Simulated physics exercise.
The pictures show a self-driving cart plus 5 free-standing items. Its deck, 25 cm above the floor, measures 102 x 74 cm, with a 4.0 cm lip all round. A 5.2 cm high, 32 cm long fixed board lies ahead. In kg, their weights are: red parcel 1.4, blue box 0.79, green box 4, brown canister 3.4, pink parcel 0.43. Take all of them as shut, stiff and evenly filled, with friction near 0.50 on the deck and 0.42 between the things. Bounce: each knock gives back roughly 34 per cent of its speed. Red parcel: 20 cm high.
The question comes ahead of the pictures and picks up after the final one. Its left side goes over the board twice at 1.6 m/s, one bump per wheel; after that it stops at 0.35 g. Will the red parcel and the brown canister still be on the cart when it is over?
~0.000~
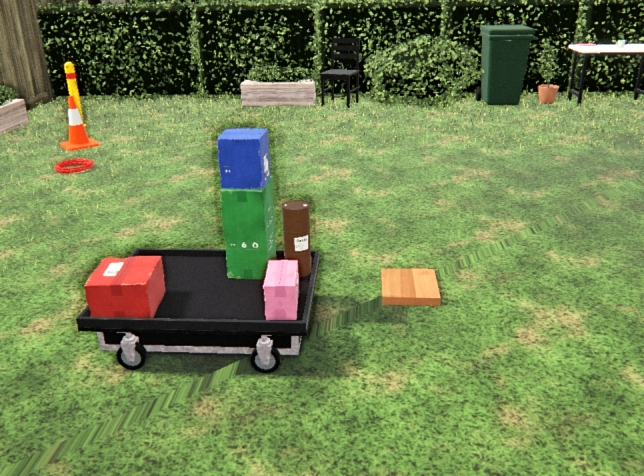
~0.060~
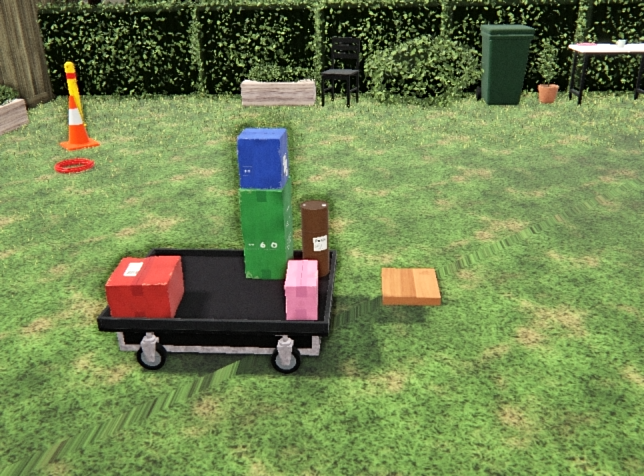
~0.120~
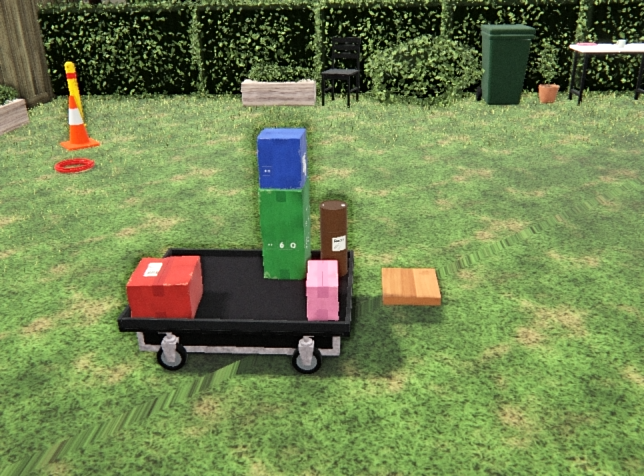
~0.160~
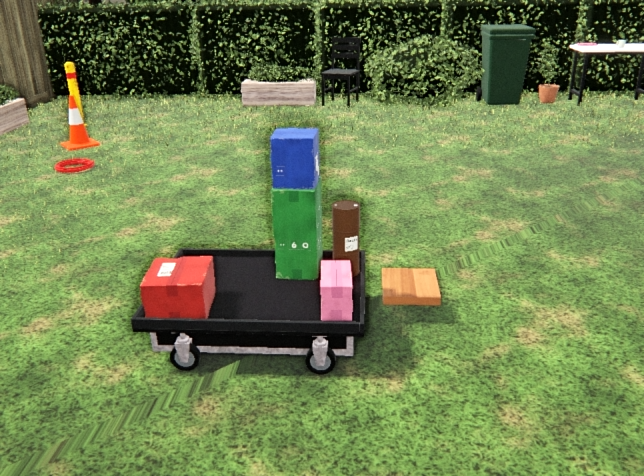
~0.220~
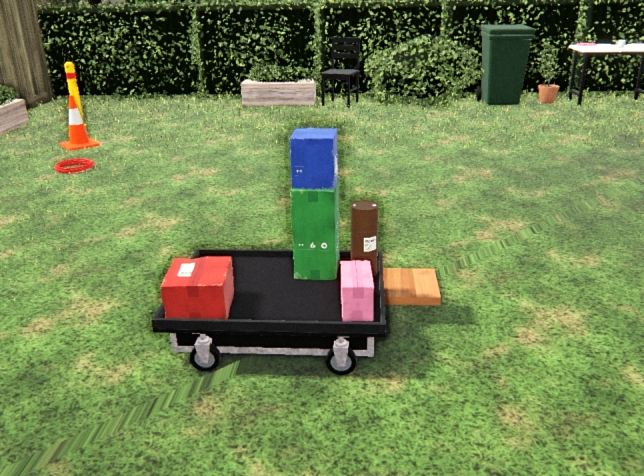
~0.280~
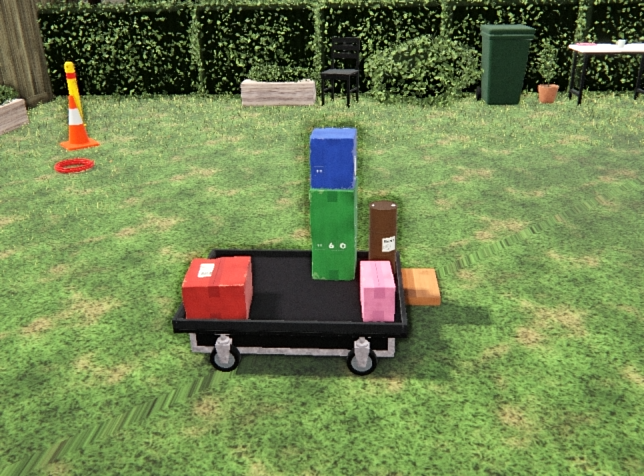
The red parcel is held on the deck; the brown canister is held on the deck.
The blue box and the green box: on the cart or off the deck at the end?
The blue box is not kept in bounds, the green box is kept in bounds.
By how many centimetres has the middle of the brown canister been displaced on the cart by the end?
About 34 cm.
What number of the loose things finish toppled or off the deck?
The answer: 3.
After 0.58 s, cart has run 93 cm; brown canister leaning 24° near (466, 225); blue box leaning 27°; green box leaning 26°.
After 0.88 s, cart has run 141 cm; brown canister leaning 52° near (557, 258); red parcel leaning 8° near (429, 284); blue box leaning 50°.
After 1.08 s, cart has run 173 cm; brown canister on its side near (618, 287); red parcel slid 3 cm near (501, 295); blue box on its side.
After 1.48 s, cart has run 213 cm; blue box now off the deck; brown canister on its side; red parcel slid 3 cm near (590, 297).
At rest (2.6 s), off the deck, blue box; tipped over on the cart, green box and brown canister; the other 2 in place, give or take 10 cm. Seen from the same camera at the end, red parcel near (592, 297).
